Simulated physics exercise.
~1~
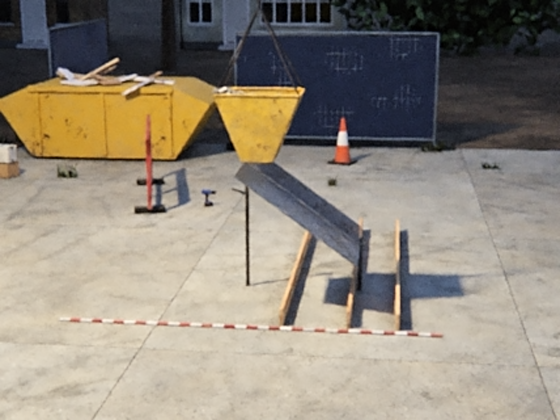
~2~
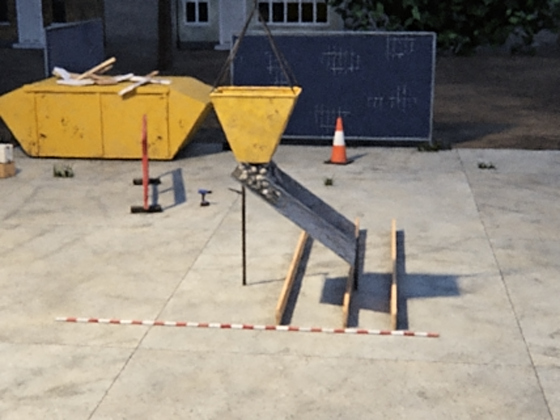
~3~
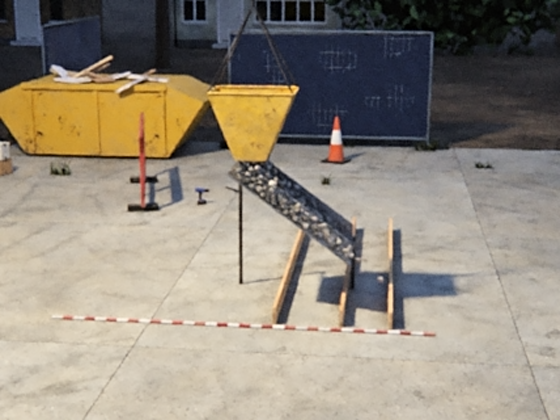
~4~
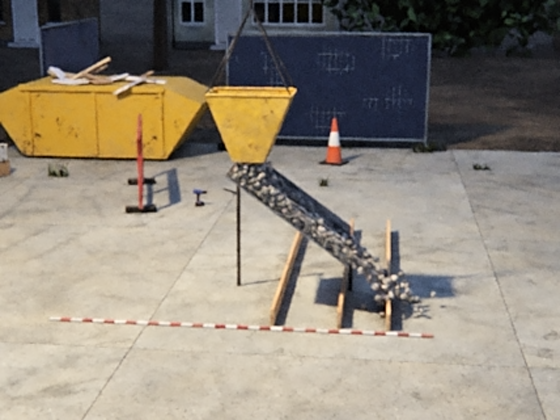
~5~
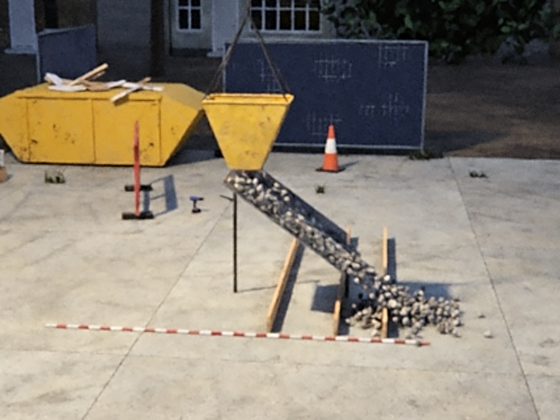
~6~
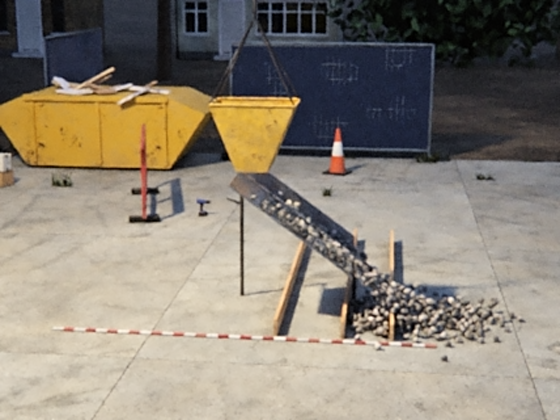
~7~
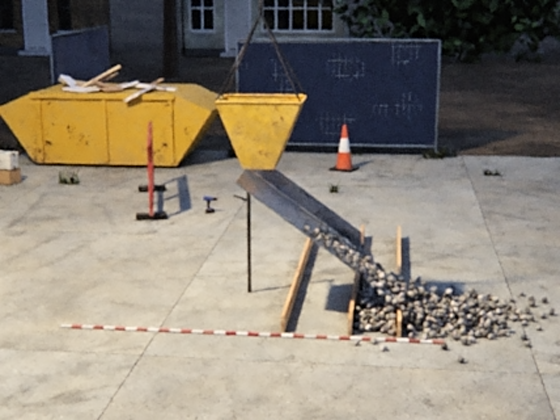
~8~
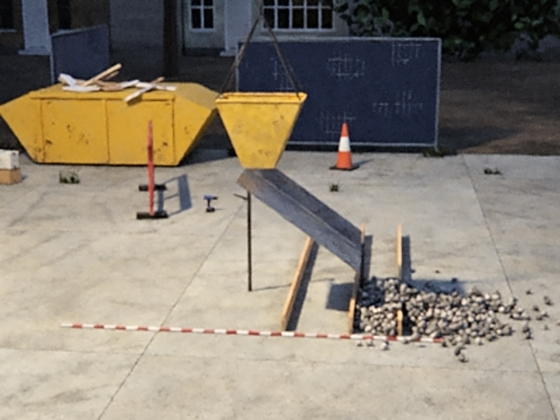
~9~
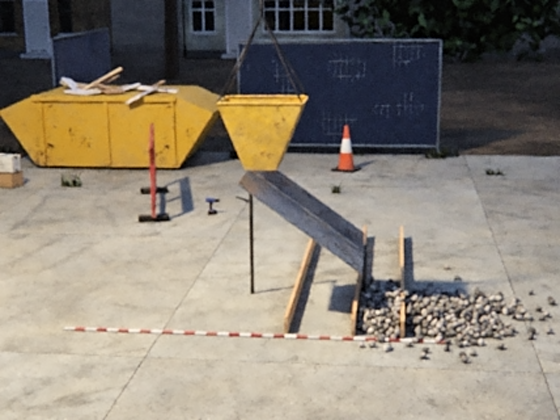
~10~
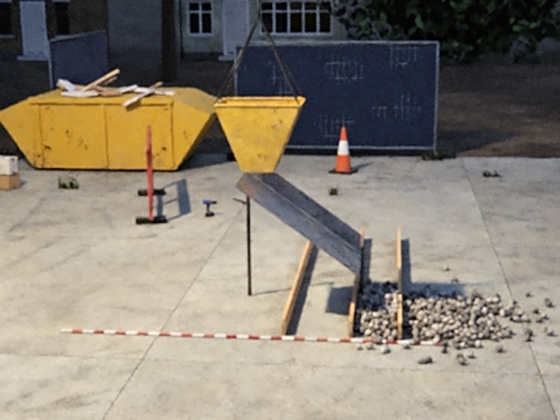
On a concrete yard, stones drop from a hanging yellow skip onto a sloping steel chute, slide down to the right and spill over the wooden boards, until the chute is empty and the stones lie still, some between the right-hand boards and more scattered beyond them.
